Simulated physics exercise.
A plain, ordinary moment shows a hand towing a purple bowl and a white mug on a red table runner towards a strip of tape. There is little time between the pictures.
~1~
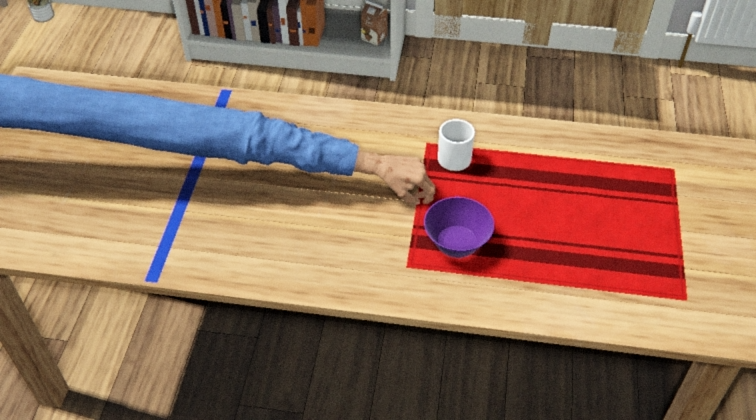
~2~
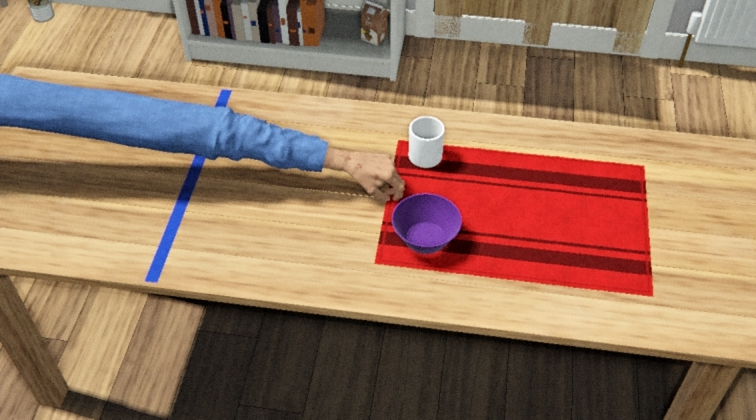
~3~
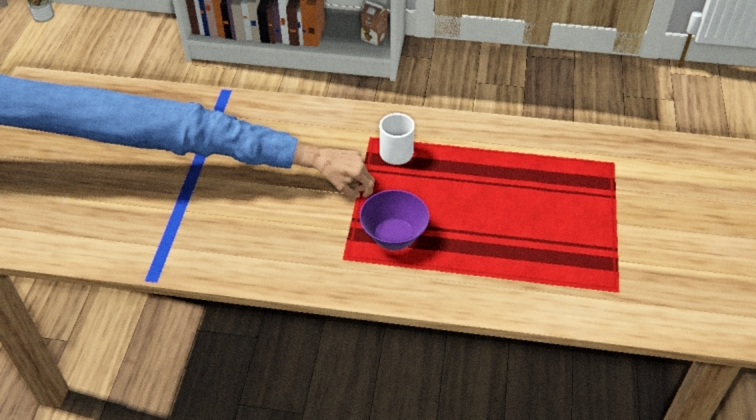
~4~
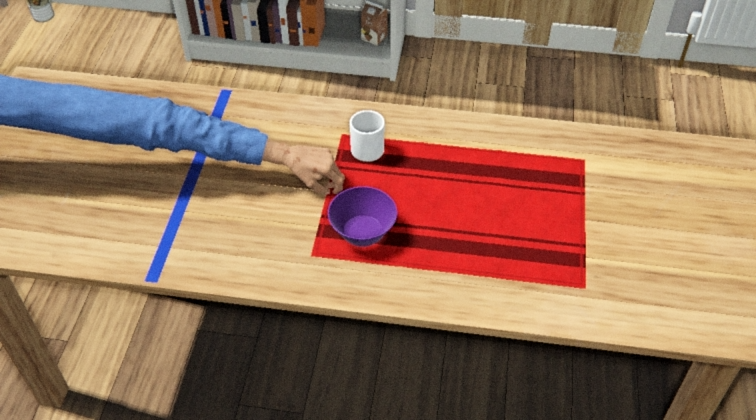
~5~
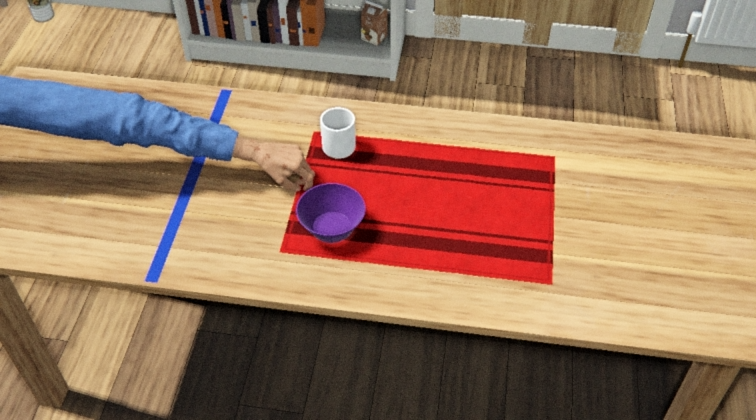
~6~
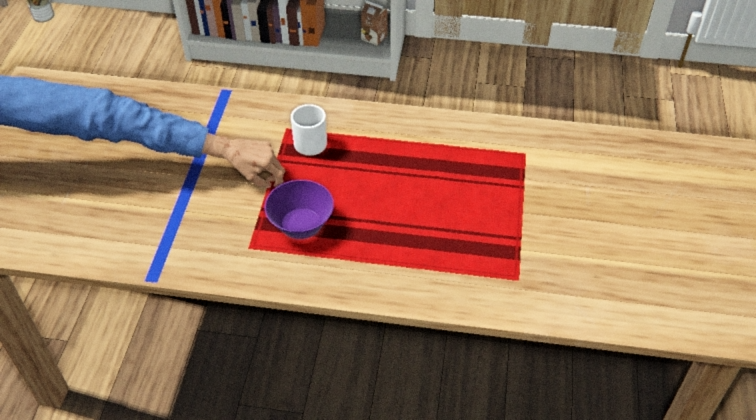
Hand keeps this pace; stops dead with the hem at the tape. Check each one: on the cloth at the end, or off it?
At the end, the purple bowl is off the cloth, the white mug is off the cloth.
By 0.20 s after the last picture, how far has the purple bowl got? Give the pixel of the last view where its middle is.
Around (185, 202).
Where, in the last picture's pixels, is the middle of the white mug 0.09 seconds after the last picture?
Its middle is then about (258, 125) in the last view.
Then, 0.09 s after the last picture, hem short of the tape; purple bowl on the cloth near (245, 209); white mug on the cloth near (258, 125).
Then, 0.20 s after the last picture, hem at the tape; purple bowl on the cloth near (186, 202); white mug ahead of the hem near (203, 120).
At rest, hem at the tape; purple bowl ahead of the hem near (142, 198); white mug ahead of the hem near (160, 116). The purple bowl leaves the cloth and the white mug shoots off the front.
